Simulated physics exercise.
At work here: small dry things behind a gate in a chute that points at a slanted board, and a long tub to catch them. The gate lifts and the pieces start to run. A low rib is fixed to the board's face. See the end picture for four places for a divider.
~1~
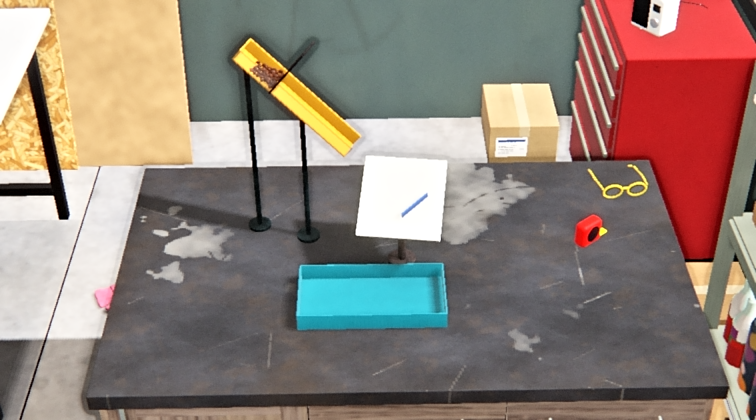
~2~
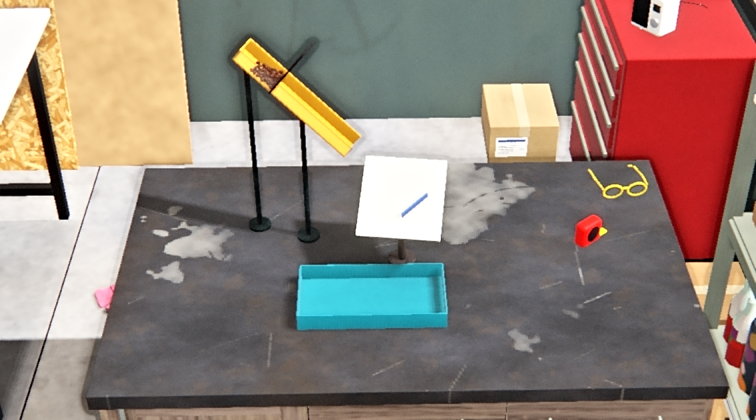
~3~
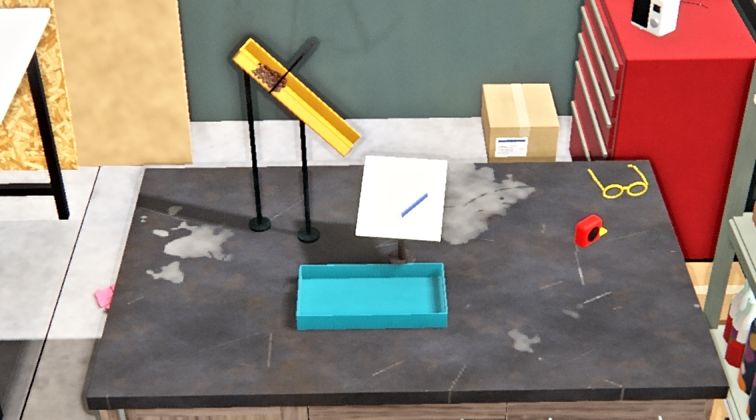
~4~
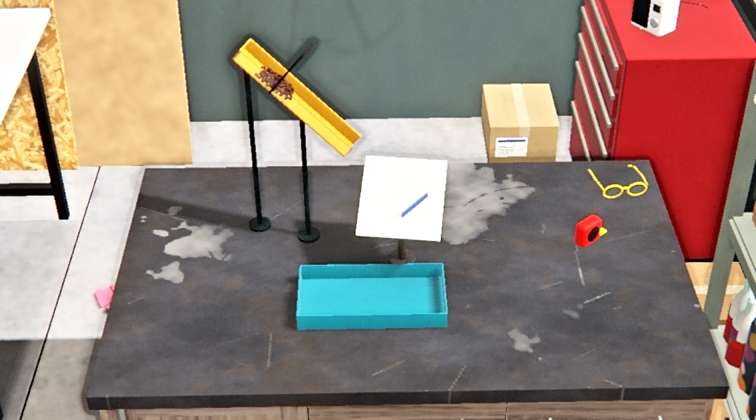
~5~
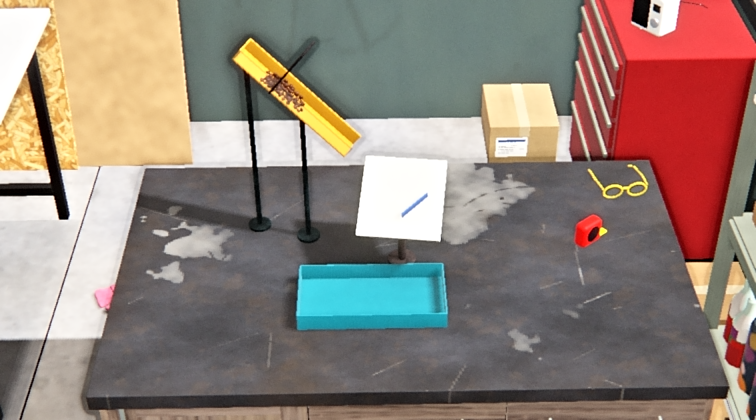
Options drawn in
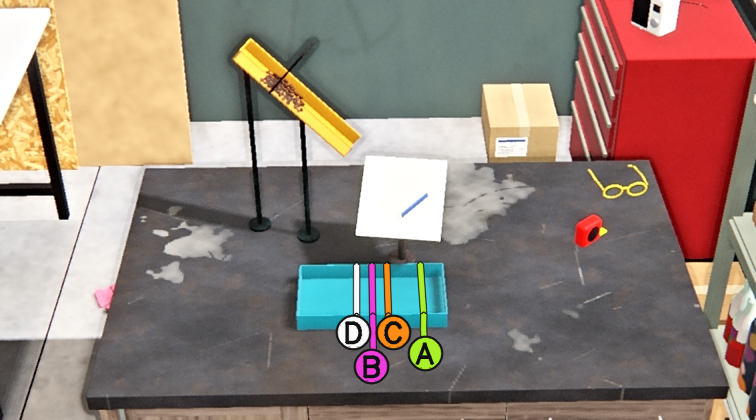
The clip opens on a dark, scuffed workbench where small brown pieces sit bunched near the top of a sloping yellow chute on black stands, with a tilted white board and an empty teal tub nearby. The pieces slide a short way down the chute, spreading out slightly, while everything else stays still.
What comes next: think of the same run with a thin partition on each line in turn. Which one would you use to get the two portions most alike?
Line C does it best.
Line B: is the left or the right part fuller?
More lands on the right.
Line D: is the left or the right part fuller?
More lands on the right.
On the marked copy, line A crosses the front rim at (423, 314); line B crosses the front rim at (372, 315); line C crosses the front rim at (388, 314); line D crosses the front rim at (356, 315).
For line A, of what is caught, nearly all on the left of the divider, a stray few on the right.
For line B, of what is caught, a small part on the left of the divider, nearly all on the right.
For line C, of what is caught, about a third on the left of the divider, about two thirds on the right.
For line D, of what is caught, a stray few on the left of the divider, nearly all on the right.
